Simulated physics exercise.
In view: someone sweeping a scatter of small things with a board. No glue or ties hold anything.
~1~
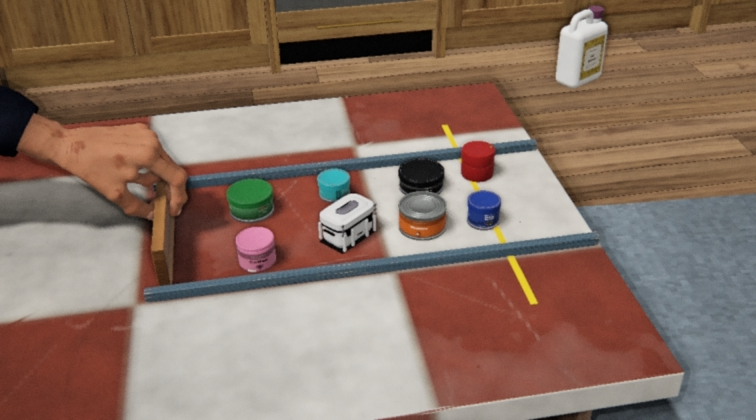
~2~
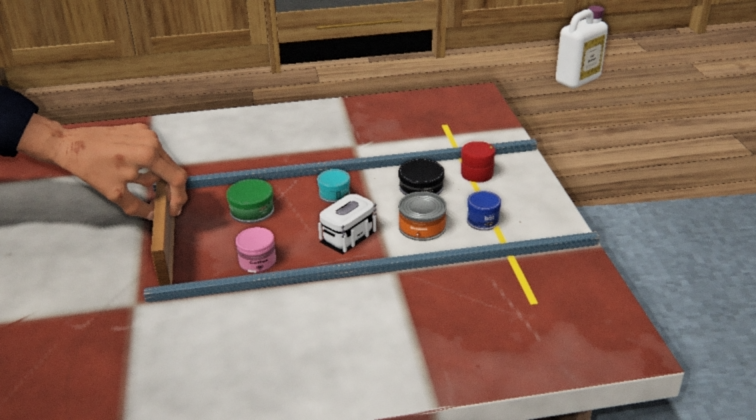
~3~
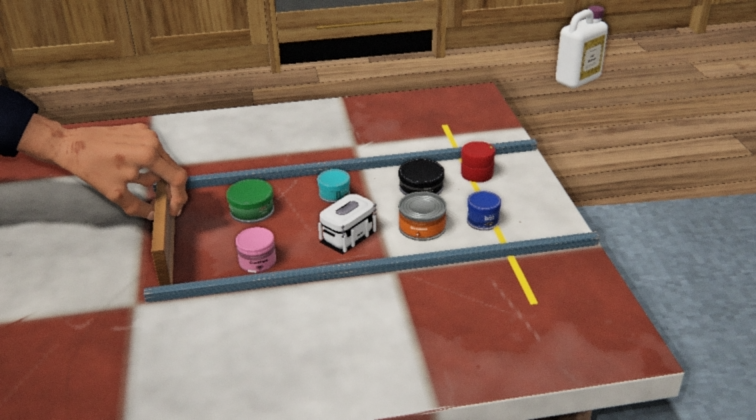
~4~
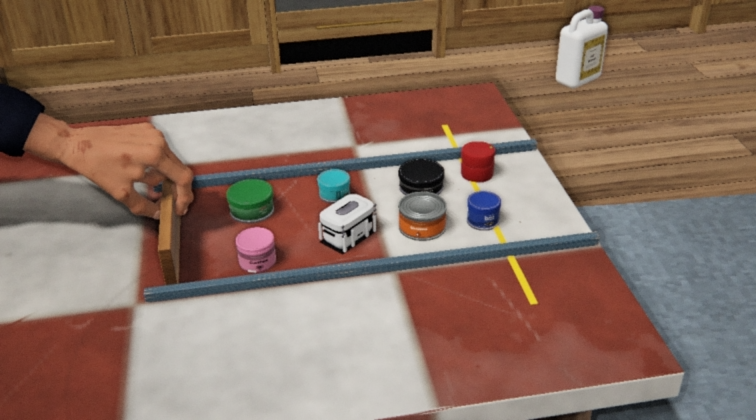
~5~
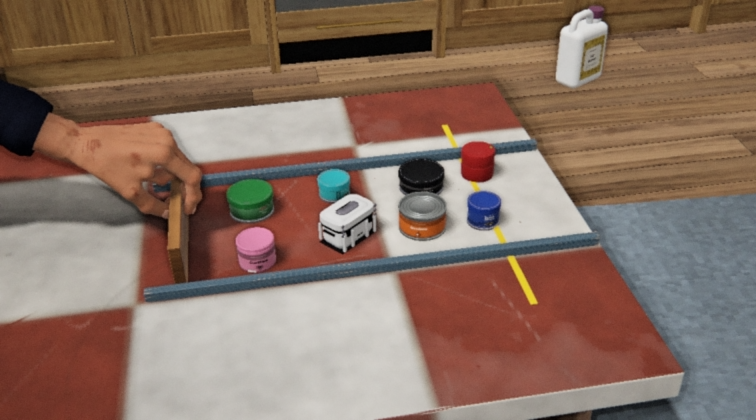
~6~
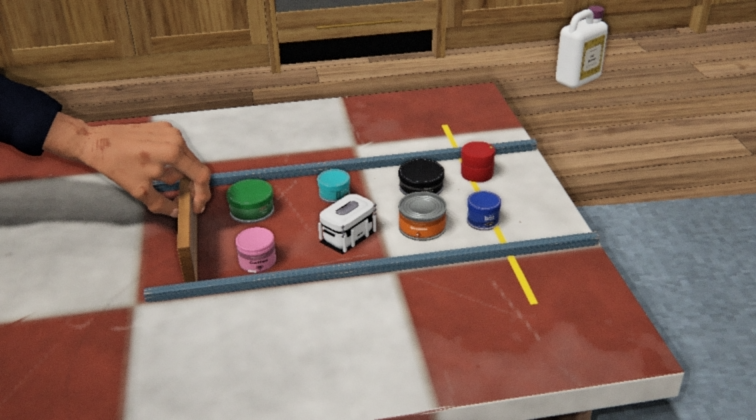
A hand holding a wooden board upright, then sliding it slightly right between blue rails toward colourful tins and a white case.
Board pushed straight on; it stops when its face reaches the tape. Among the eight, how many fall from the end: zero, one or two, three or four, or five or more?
Falling from the end: One or two.
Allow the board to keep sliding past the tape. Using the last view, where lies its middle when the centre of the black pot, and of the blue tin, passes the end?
The middle is at (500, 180) when it's the black pot, and at (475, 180) when it's the blue tin.
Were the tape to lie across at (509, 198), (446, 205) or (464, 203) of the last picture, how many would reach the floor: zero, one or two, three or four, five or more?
Results per position - three to four / not one / no fall at all.
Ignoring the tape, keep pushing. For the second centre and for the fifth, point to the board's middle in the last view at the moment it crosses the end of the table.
About (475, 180), then (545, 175).
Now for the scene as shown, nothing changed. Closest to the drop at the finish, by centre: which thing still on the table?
It's the black pot.
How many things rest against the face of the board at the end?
4.
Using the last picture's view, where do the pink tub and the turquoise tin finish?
In the last picture the pink tub sits around (519, 226) and the turquoise tin around (480, 157).
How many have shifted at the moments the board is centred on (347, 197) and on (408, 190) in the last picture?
The number moved is 5 and then 8.
Soon after, none off yet; red lid at rest near (478, 162); blue tin at rest near (484, 211); black pot at rest near (421, 179).
In the end, the number that fall off is one or two; gone, blue tin and red lid.
